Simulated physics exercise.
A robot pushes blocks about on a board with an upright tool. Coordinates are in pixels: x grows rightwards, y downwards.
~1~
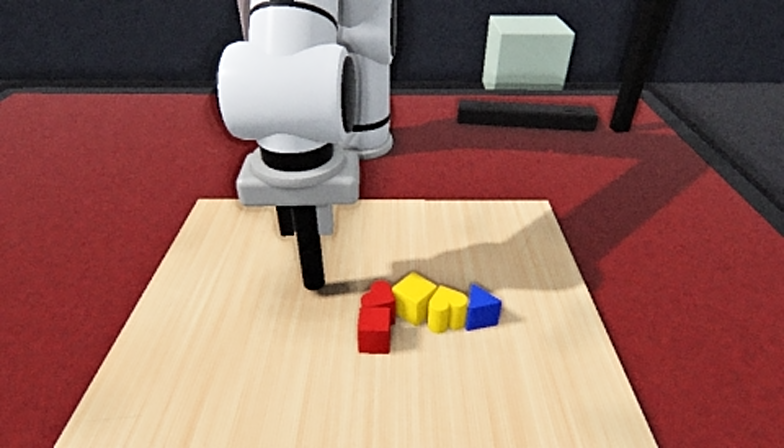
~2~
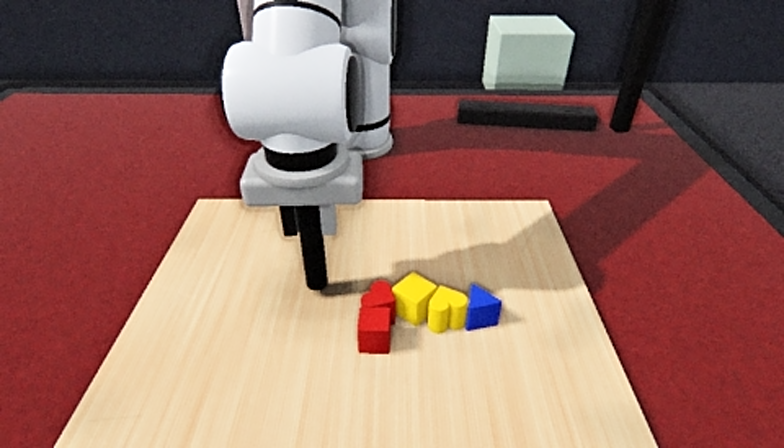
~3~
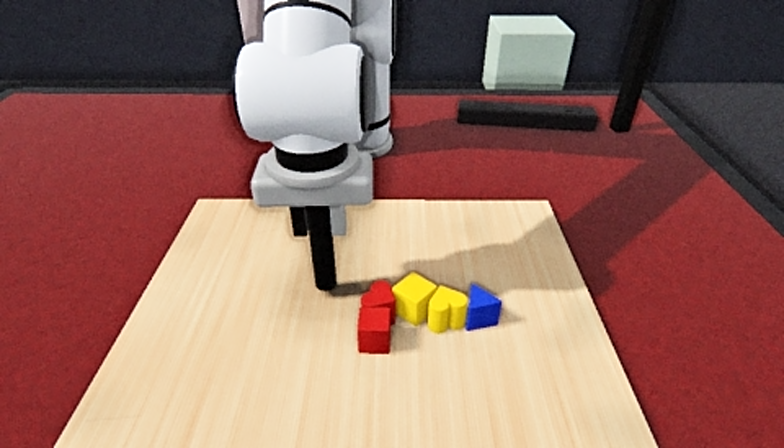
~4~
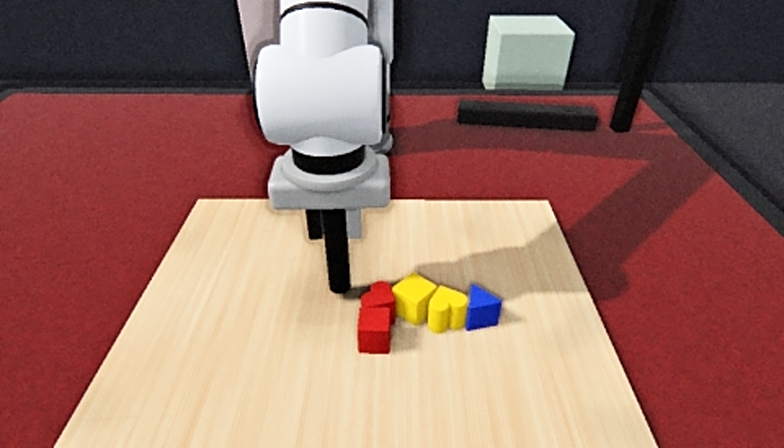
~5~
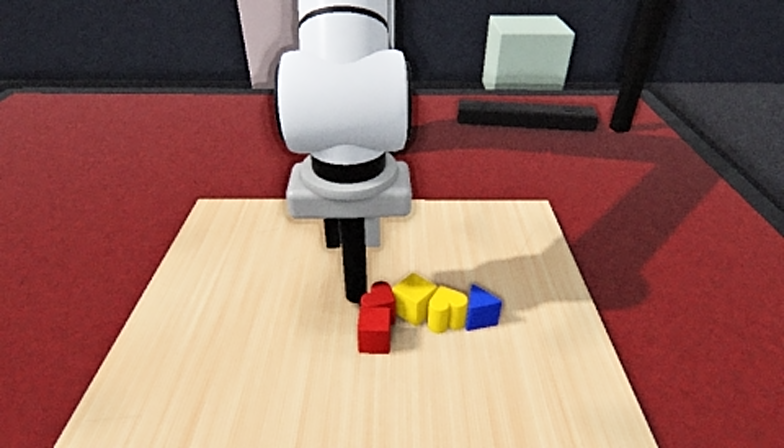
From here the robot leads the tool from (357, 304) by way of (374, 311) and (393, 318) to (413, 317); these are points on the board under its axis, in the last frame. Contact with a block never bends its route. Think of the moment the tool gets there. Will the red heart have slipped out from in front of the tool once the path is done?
I'd say yes.
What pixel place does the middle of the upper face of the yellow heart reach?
The centre of its top face lies at (483, 300).
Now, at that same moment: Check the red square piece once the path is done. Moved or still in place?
Here the red square piece moves off its spot.
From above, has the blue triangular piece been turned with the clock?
Answer: No.
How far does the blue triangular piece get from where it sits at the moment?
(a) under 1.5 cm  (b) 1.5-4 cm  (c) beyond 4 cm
b: 1.5-4 cm.
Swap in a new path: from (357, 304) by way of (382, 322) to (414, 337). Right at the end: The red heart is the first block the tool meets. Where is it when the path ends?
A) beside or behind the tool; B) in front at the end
The one that fits is B, in front at the end.
On the path given first. Halfway along, tool at (384, 307); red square piece at (378, 326), turned 25° clockwise; red heart at (398, 305), turned 20° clockwise; yellow square piece at (432, 291), turned 35° anticlockwise; yellow heart at (467, 300); blue triangular piece at (497, 296), turned 30° anticlockwise.
At the end, tool at (413, 309); red square piece at (379, 328), turned 30° clockwise; red heart at (410, 313), turned 50° clockwise; yellow square piece at (444, 296), turned 50° anticlockwise; yellow heart at (483, 300); blue triangular piece at (511, 294), turned 45° anticlockwise.
